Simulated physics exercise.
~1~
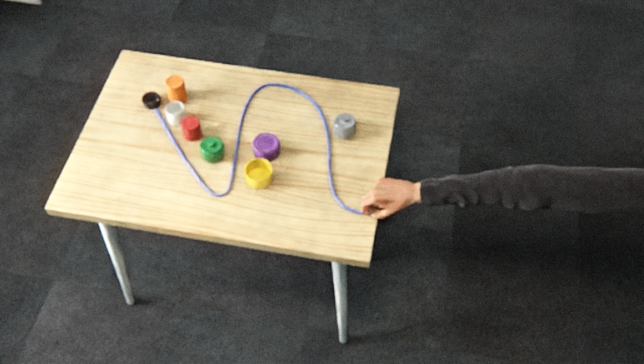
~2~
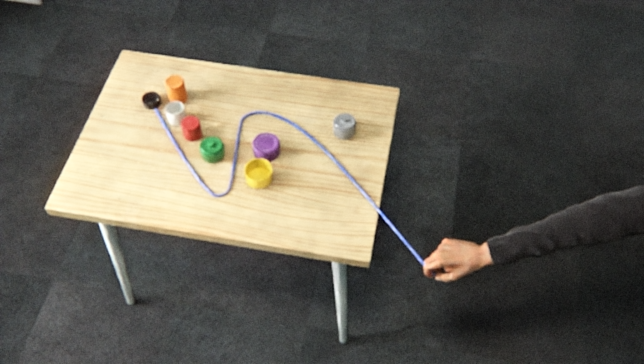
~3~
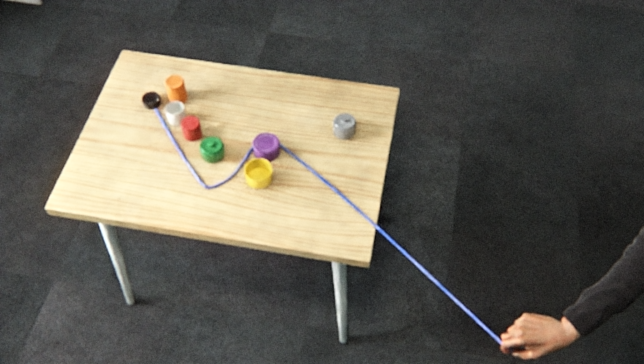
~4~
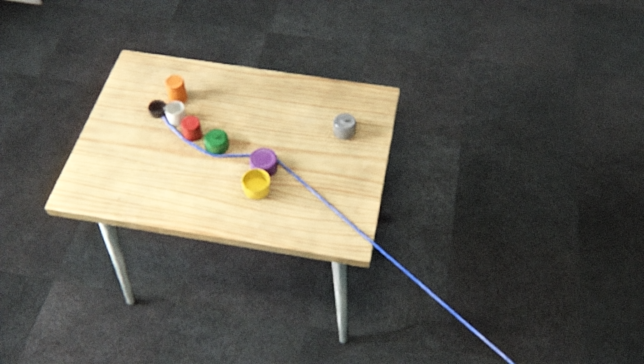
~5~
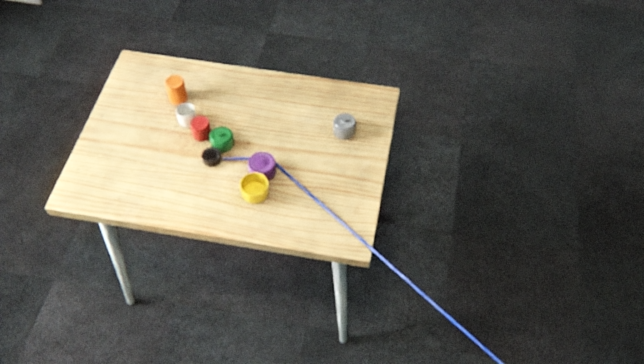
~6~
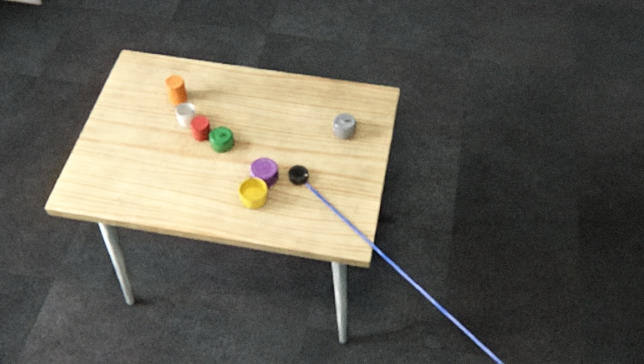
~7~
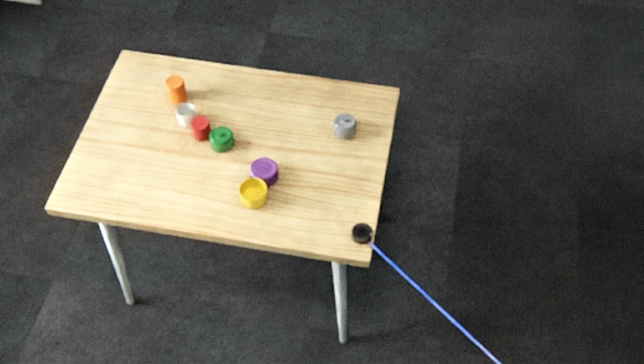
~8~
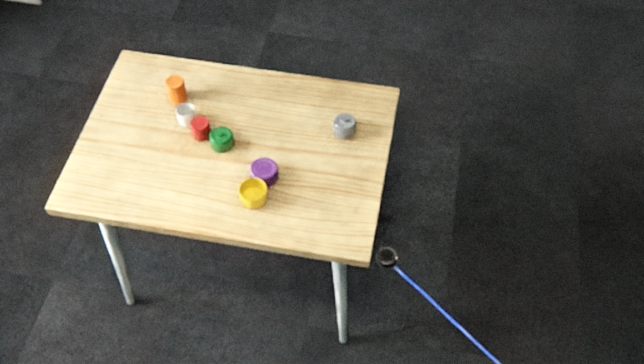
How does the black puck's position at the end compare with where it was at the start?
At the start the black puck rests near the upper left of the tabletop, beside the white cup. By the end it is off the table, just beyond the lower right corner on the end of the blue cord.
